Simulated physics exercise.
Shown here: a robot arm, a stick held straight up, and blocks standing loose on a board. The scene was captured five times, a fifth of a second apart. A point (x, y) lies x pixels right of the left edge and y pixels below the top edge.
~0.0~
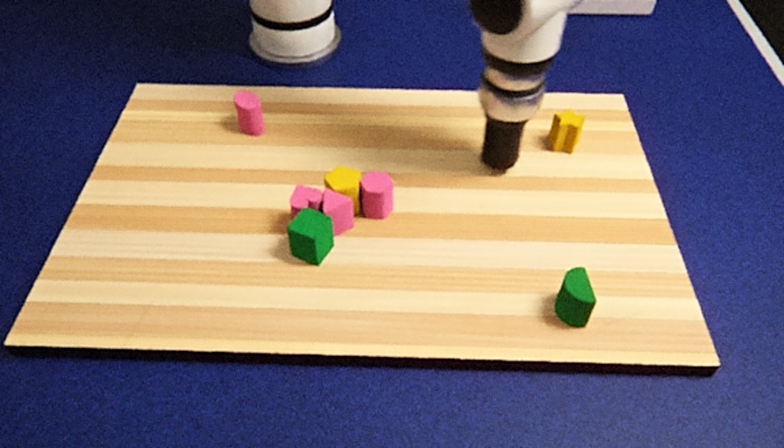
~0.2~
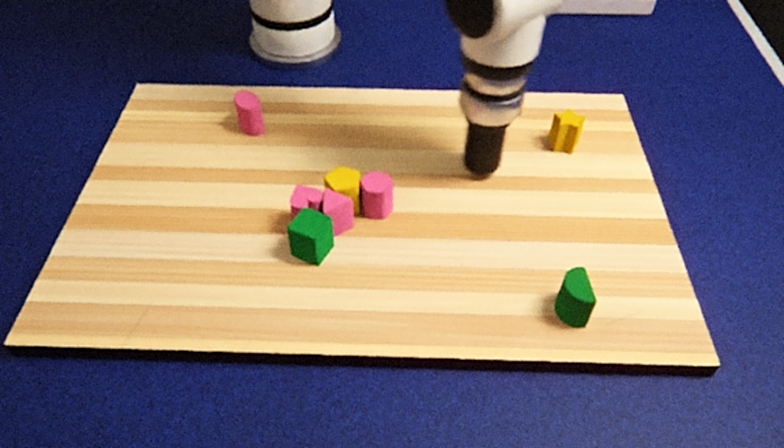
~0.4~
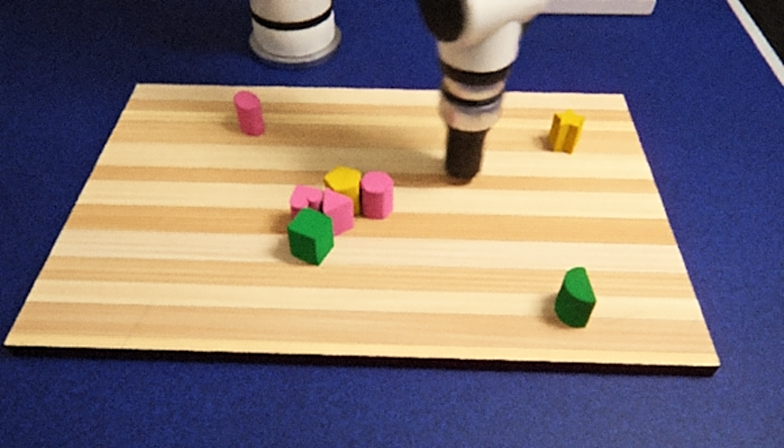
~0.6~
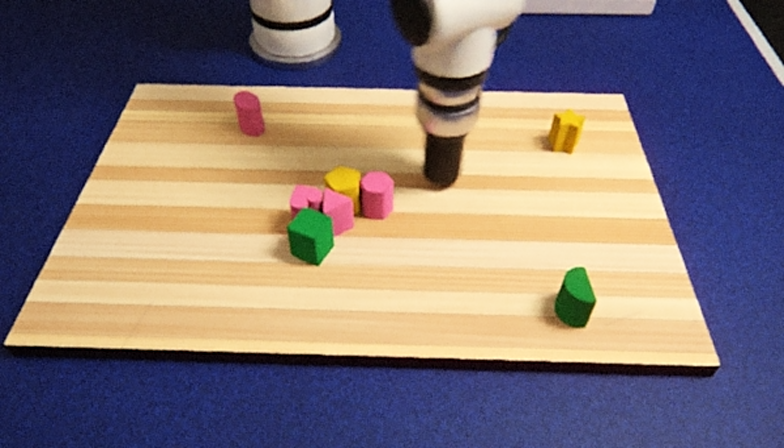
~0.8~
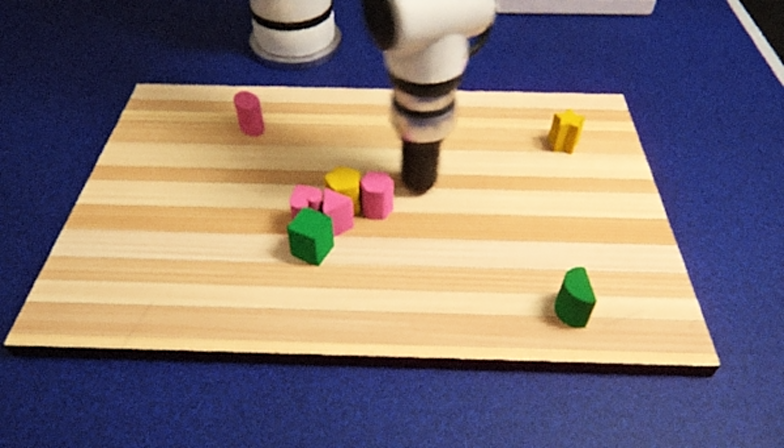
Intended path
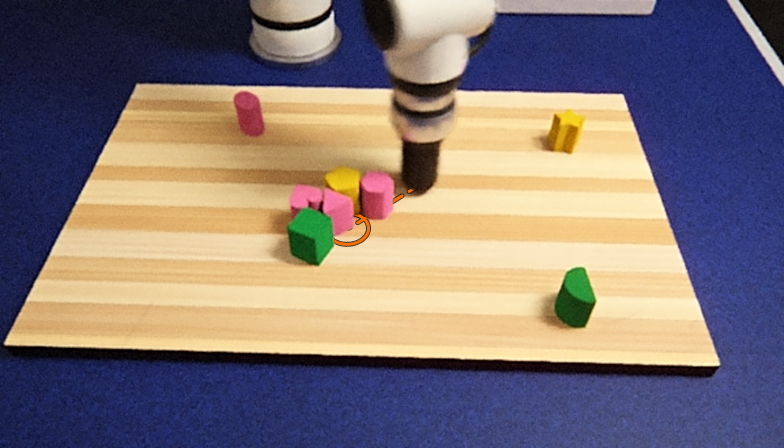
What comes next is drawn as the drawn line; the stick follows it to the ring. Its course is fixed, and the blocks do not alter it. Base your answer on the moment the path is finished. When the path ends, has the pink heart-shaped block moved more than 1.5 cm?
I'd say no.
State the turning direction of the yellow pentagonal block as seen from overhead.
It makes a clockwise turn.
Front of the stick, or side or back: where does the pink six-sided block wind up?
It is driven along in front.
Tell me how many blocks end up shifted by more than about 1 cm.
Moved: 3 or more.
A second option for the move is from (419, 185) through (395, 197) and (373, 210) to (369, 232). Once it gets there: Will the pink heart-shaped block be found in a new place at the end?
No - that is not the case.
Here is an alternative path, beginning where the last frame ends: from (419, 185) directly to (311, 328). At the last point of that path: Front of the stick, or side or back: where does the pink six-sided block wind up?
It is gone from the front.
The drawn path runs from (419, 185) to (348, 229).
The first path, step by step. Halfway along, stick (384, 200); pink triangular block (329, 203), turned 20° clockwise; yellow pentagonal block (336, 179), turned 30° clockwise; pink six-sided block (358, 197), turned 25° anticlockwise.
At the end, stick (347, 222); pink heart-shaped block not moved; pink triangular block (295, 215), turned 75° clockwise; yellow pentagonal block (326, 178), turned 40° clockwise; pink six-sided block (320, 222), turned 20° anticlockwise.
